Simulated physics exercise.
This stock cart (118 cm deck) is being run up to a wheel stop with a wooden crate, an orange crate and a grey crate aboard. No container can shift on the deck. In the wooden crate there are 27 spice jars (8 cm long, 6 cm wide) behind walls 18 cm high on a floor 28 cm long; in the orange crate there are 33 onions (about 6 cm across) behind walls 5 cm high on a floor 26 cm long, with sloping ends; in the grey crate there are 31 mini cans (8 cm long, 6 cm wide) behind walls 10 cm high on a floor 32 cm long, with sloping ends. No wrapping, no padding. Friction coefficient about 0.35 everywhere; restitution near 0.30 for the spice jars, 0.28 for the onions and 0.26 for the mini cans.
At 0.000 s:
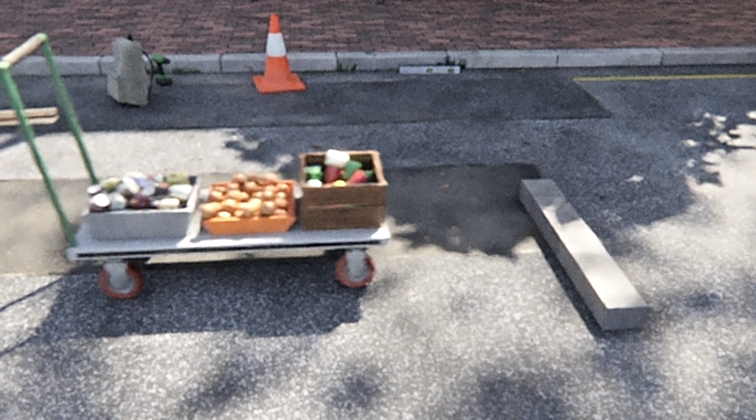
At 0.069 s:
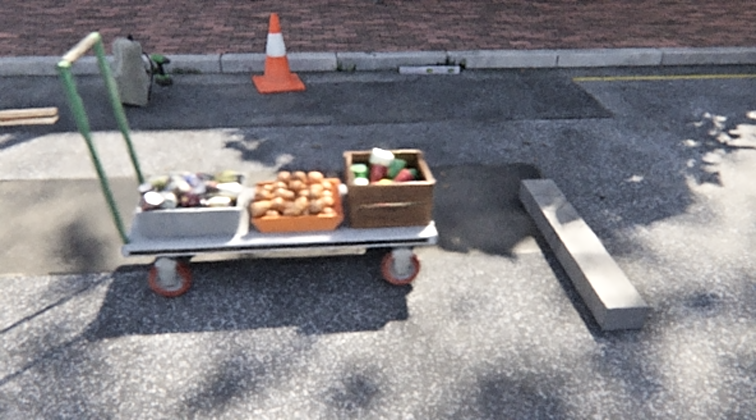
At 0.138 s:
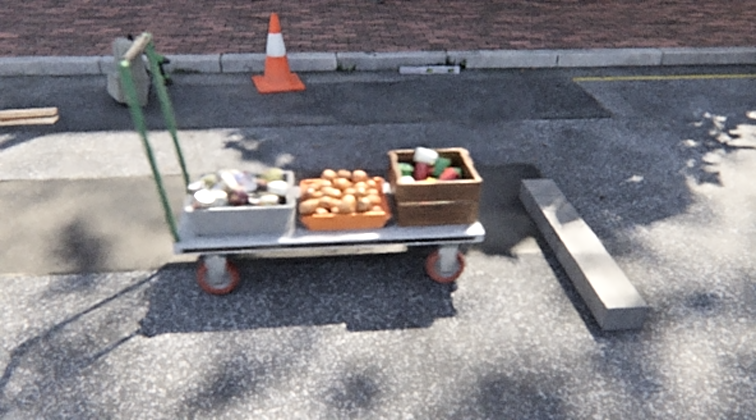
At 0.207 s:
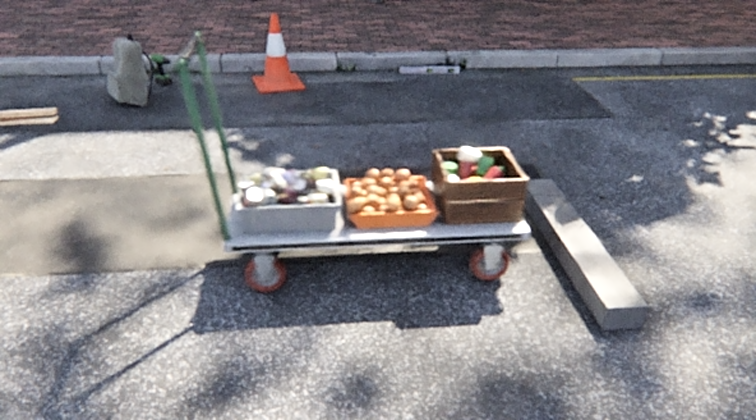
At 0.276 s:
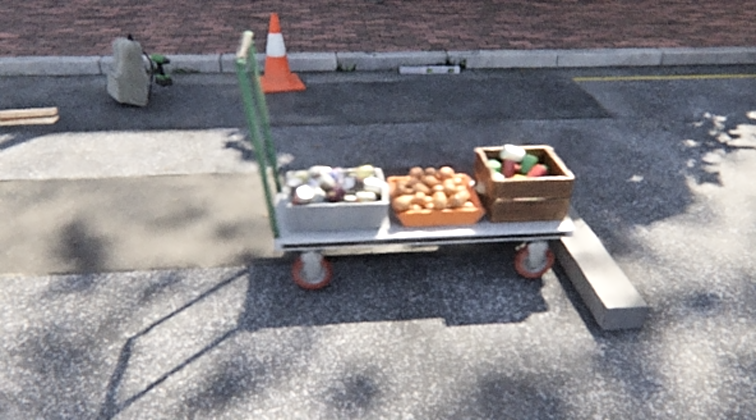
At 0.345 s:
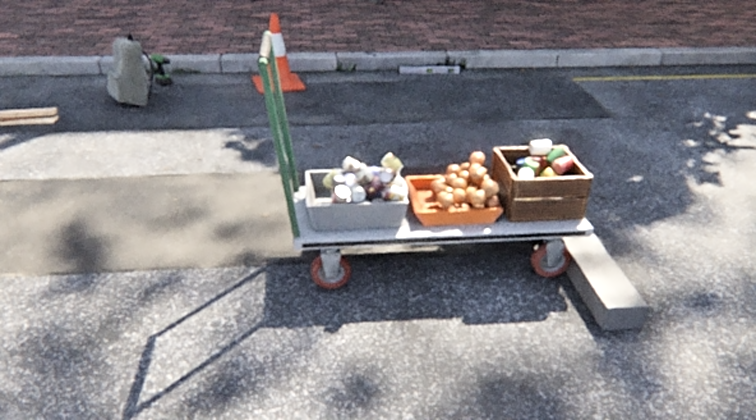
A flat cart with a green handle and orange-rimmed wheels stands on sunlit, shadow-dappled asphalt, seen from above and to the side. It carries a grey crate of small cans, an orange crate of onions and a wooden crate of jars, with a traffic cone behind and a concrete block at right. The cart rolls steadily rightward to the block, its contents shifting late, while the camera stays still.
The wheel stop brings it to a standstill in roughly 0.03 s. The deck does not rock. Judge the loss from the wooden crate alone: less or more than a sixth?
Out of the wooden crate go under a sixth of the spice jars.
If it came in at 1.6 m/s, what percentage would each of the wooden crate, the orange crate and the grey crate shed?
In that case wooden crate 0, orange crate 20, grey crate 10 per cent.
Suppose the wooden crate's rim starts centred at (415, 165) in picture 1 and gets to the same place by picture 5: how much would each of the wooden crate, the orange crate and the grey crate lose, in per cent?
In that case wooden crate 0, orange crate 20, grey crate 0 per cent.
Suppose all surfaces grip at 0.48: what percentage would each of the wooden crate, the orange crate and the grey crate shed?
Then wooden crate 0, orange crate 30, grey crate 30 per cent.
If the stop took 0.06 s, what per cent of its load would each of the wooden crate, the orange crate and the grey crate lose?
In that case wooden crate 0, orange crate 20, grey crate 30 per cent.
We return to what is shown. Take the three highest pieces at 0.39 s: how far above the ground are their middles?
About 52 cm.
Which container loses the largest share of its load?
It is the orange crate.
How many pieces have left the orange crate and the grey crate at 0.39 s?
Out by then, roughly: Orange crate 4, grey crate 1.
After 0.39 s, 0 of 27 out of the wooden crate, 4 of 33 out of the orange crate and 1 of 31 out of the grey crate.
After 0.51 s, 0 of 27 out of the wooden crate, 8 of 33 out of the orange crate and 5 of 31 out of the grey crate.
After 0.74 s, 1 of 27 out of the wooden crate, 13 of 33 out of the orange crate and 9 of 31 out of the grey crate.
Outcome (at 1.24 s), 1 of 27 out of the wooden crate, 13 of 33 out of the orange crate and 9 of 31 out of the grey crate. Asked share, 1 of 27, 4 per cent.
